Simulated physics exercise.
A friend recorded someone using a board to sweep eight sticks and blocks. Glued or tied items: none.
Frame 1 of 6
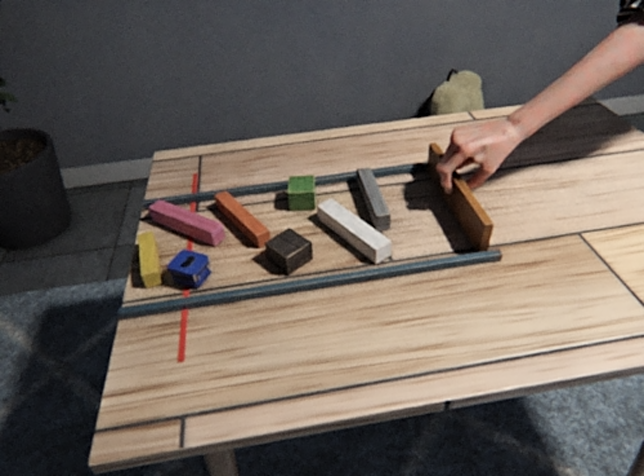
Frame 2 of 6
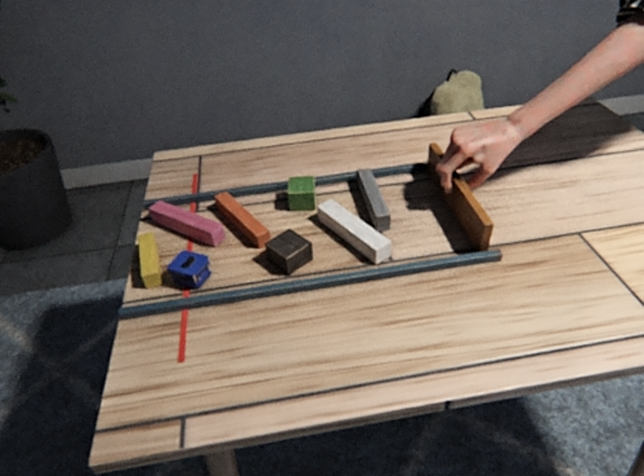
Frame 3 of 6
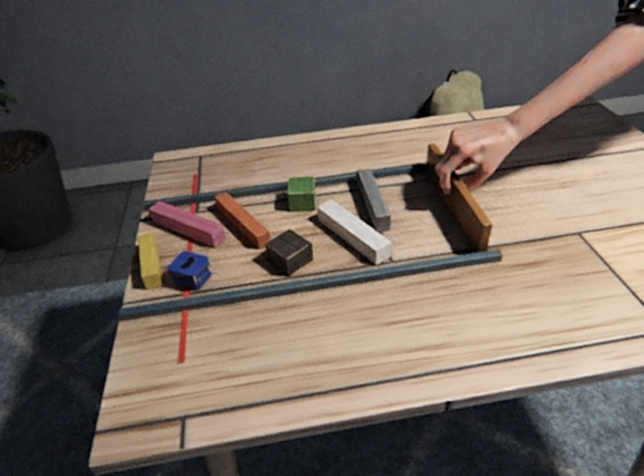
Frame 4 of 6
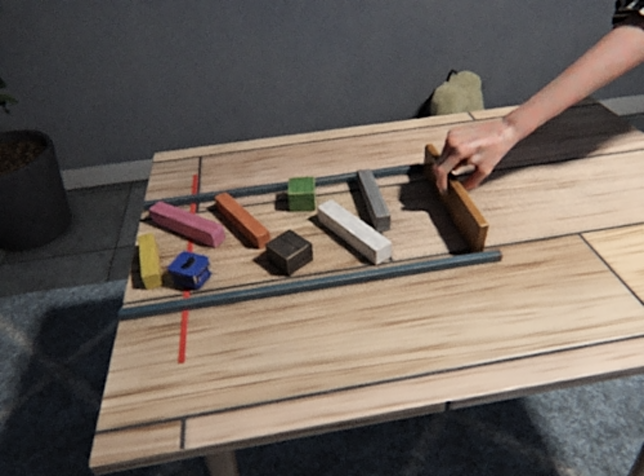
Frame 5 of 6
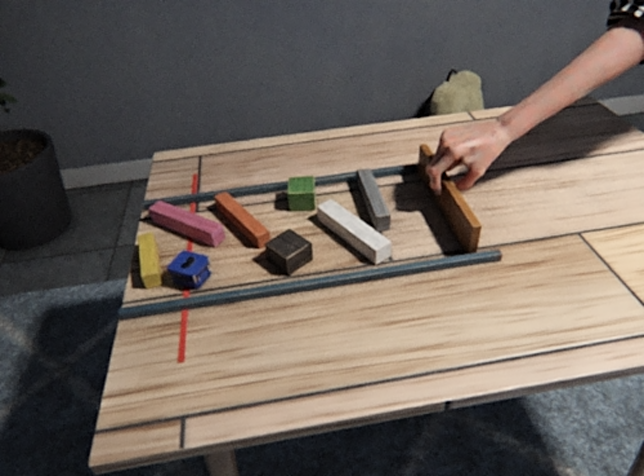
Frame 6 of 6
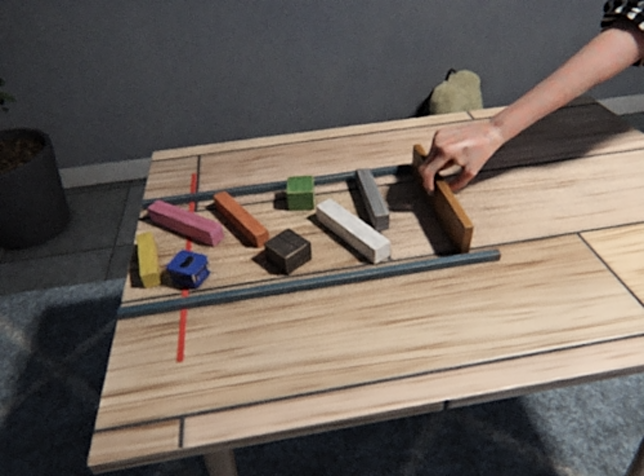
We see a hand holding an upright wooden board on a table, behind scattered colored sticks and blocks lying between two rails. The hand stays still at first, then slides the board slightly left, while the pieces remain in place.
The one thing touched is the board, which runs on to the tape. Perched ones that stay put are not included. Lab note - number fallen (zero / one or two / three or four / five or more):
The ones that fall? Three or four of them, I think.
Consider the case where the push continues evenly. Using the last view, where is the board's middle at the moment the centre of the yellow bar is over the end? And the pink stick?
Roughly (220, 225); for the second one, roughly (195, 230).
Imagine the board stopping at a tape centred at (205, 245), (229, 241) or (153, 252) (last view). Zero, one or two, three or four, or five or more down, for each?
In turn: 1 or 2; not one; more than four.
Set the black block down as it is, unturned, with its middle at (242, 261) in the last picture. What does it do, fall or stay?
It stays put.
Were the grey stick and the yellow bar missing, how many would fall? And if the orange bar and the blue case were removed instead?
First try 1, second try 1.
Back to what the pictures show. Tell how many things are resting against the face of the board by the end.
It's 1.
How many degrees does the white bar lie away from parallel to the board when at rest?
Angle: Roughly 10 degrees.
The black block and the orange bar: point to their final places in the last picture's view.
Final spots - black block (133, 284), orange bar (139, 240).
Soon after, none off yet; yellow bar at rest near (148, 259); pink stick at rest near (185, 222); blue case at rest near (189, 270).
After that, none off yet; yellow bar displaced a little near (131, 261); pink stick displaced a little near (157, 232); blue case displaced about its own width near (141, 288).
In the end, the number that fall off is three or four; gone, blue case, pink stick and yellow bar.
